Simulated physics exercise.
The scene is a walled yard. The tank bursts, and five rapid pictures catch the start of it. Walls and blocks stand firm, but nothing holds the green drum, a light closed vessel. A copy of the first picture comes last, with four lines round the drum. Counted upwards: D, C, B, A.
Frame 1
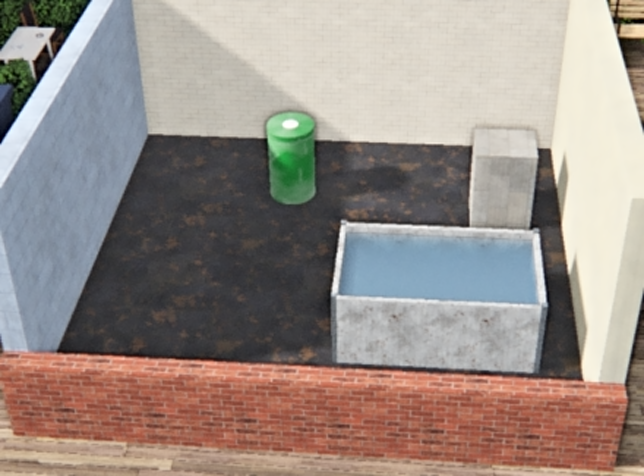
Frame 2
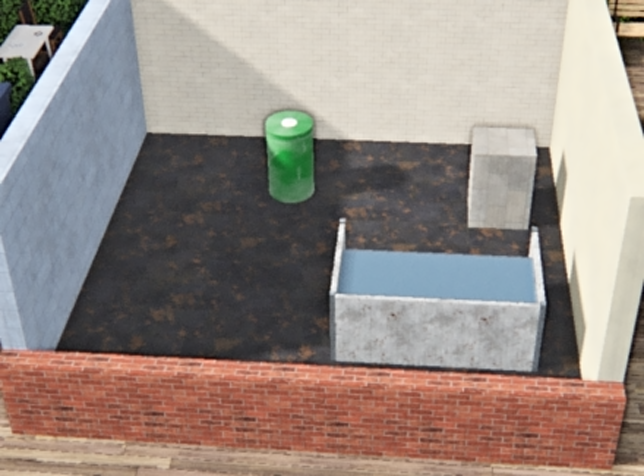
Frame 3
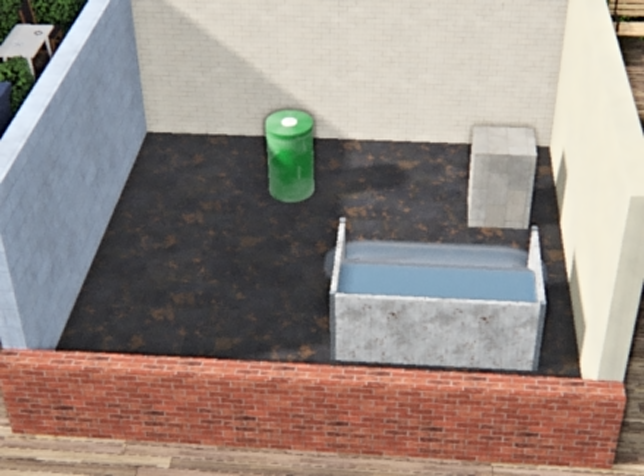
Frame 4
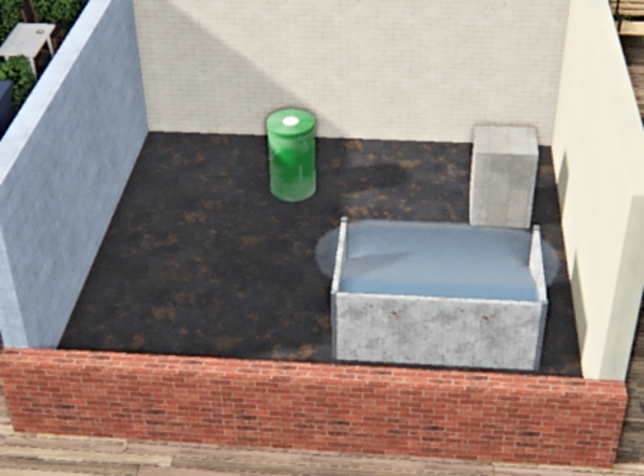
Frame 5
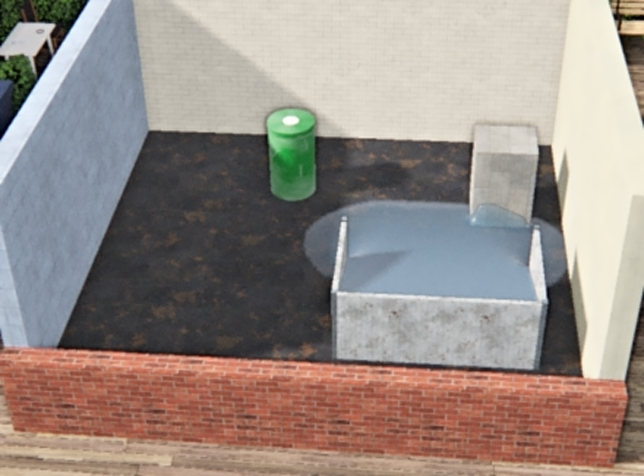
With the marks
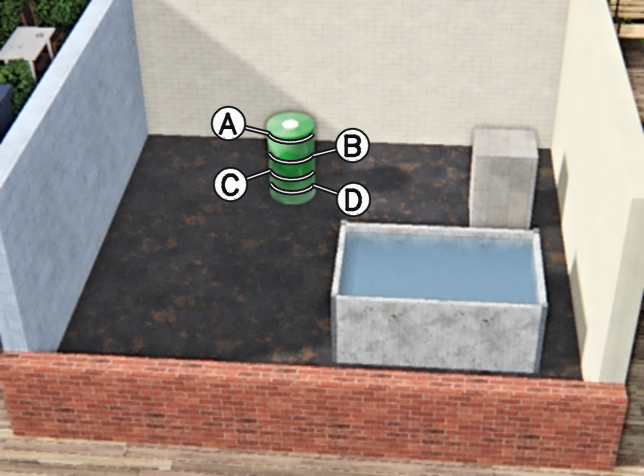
Concrete tank in a walled yard losing its back panel, water spreading out across the dark ground around a grey block.
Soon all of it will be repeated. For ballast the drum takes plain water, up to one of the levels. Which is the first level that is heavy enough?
Line D just does it.
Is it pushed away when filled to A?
No.
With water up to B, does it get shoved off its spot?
No, that is safe.
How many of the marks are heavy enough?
All four.
In white, A at (288, 142); B at (289, 162); C at (289, 179); D at (290, 192); from the bottom up D, C, B, A.
Choosing A, it does not move.
Choosing B, it does not move.
Choosing C, it does not move.
Choosing D, it shifts by a finger or two and stays.
